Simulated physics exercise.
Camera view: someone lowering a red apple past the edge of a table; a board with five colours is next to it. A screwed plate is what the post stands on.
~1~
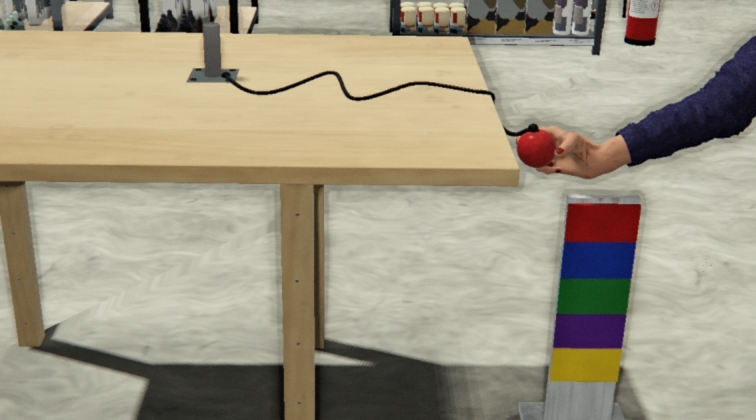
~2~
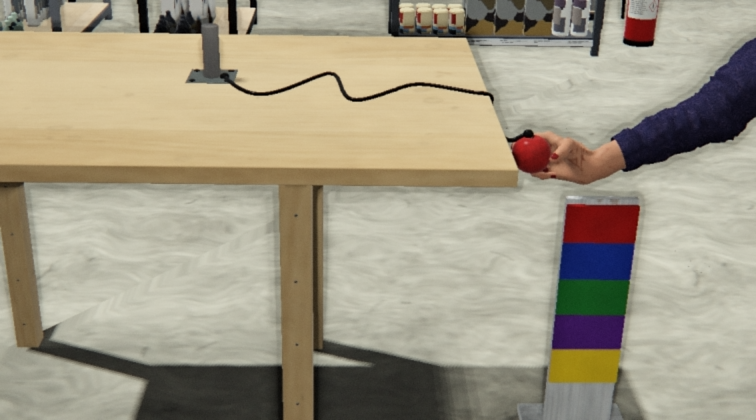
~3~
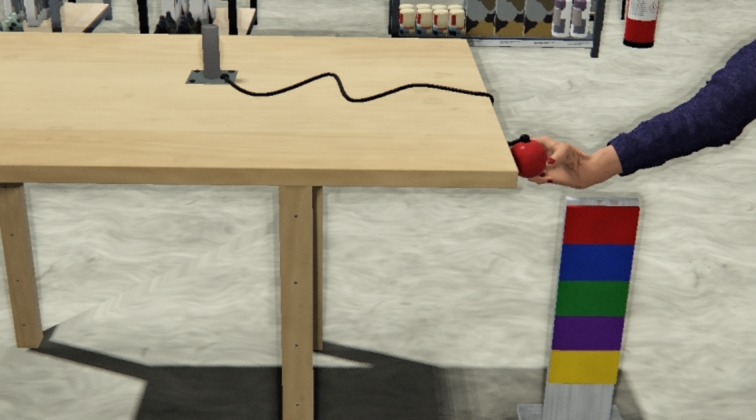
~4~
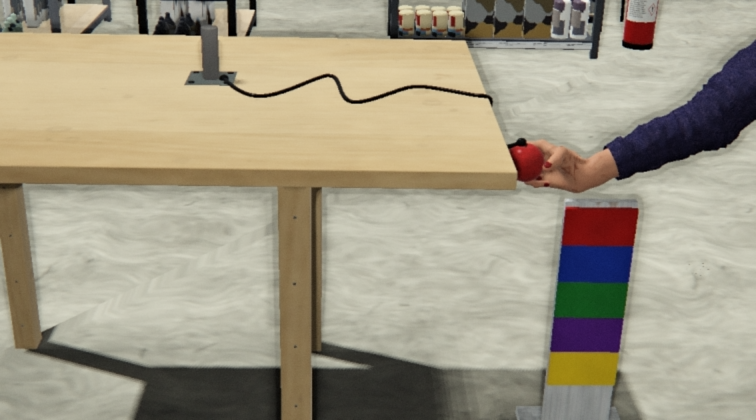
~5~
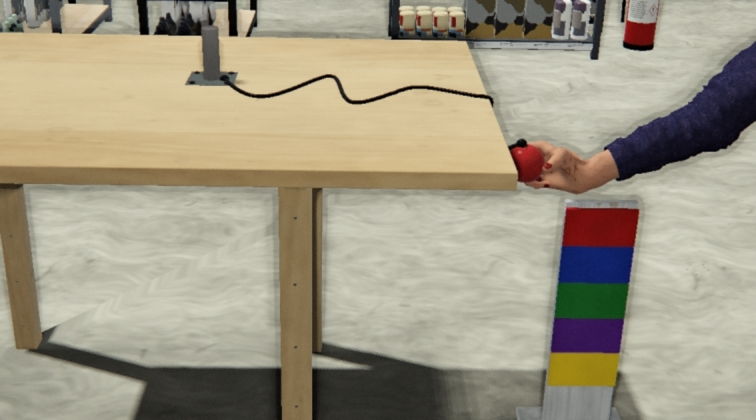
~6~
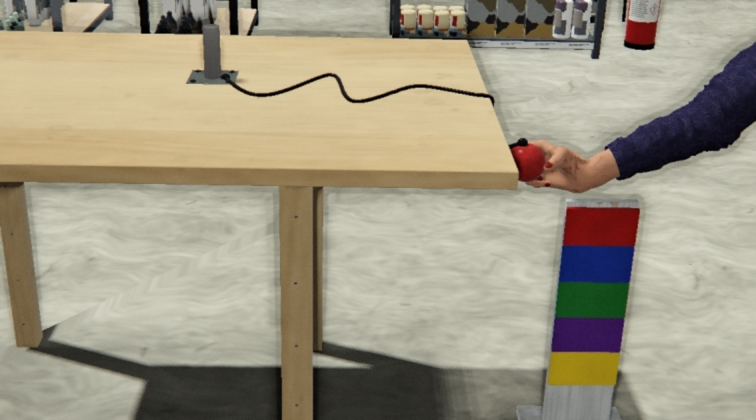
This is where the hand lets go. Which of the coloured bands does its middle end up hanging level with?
It ends up level with the purple band.
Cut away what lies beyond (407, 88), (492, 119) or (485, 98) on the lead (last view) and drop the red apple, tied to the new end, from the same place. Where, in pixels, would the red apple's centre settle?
First (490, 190), then (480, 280), then (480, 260).
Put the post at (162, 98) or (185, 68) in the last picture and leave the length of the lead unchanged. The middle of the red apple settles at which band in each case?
First case: Green. Second case: Green.
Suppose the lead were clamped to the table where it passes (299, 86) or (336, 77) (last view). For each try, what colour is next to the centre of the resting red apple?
For the first place it's green, and for the second blue.
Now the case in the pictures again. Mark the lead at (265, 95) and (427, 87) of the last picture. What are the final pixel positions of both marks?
Around (302, 82), then around (483, 186).
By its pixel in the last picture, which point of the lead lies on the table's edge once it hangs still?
It's the point at about (354, 102).
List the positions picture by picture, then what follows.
The first frame shows red apple (536, 148); red (603, 224); blue (599, 261); green (594, 297); purple (590, 332); yellow (586, 366).
The second frame shows red apple (531, 154); lead through (240, 89) (303, 83) (342, 88) (390, 92) (463, 91).
The third frame shows red apple (528, 159).
The fourth frame shows red apple (524, 162); lead through (239, 90) (302, 85) (341, 90) (389, 94) (463, 94).
The fifth frame shows red apple (525, 163).
The sixth frame shows red apple (526, 162); lead through (240, 90) (304, 84) (342, 90) (391, 93) (464, 93).
Early on, apple near (506, 317); level with purple.
Midway, apple near (449, 313); level with purple.
Near the end, apple near (485, 326); level with purple.
Finally, apple near (470, 323); level with purple. At purple.
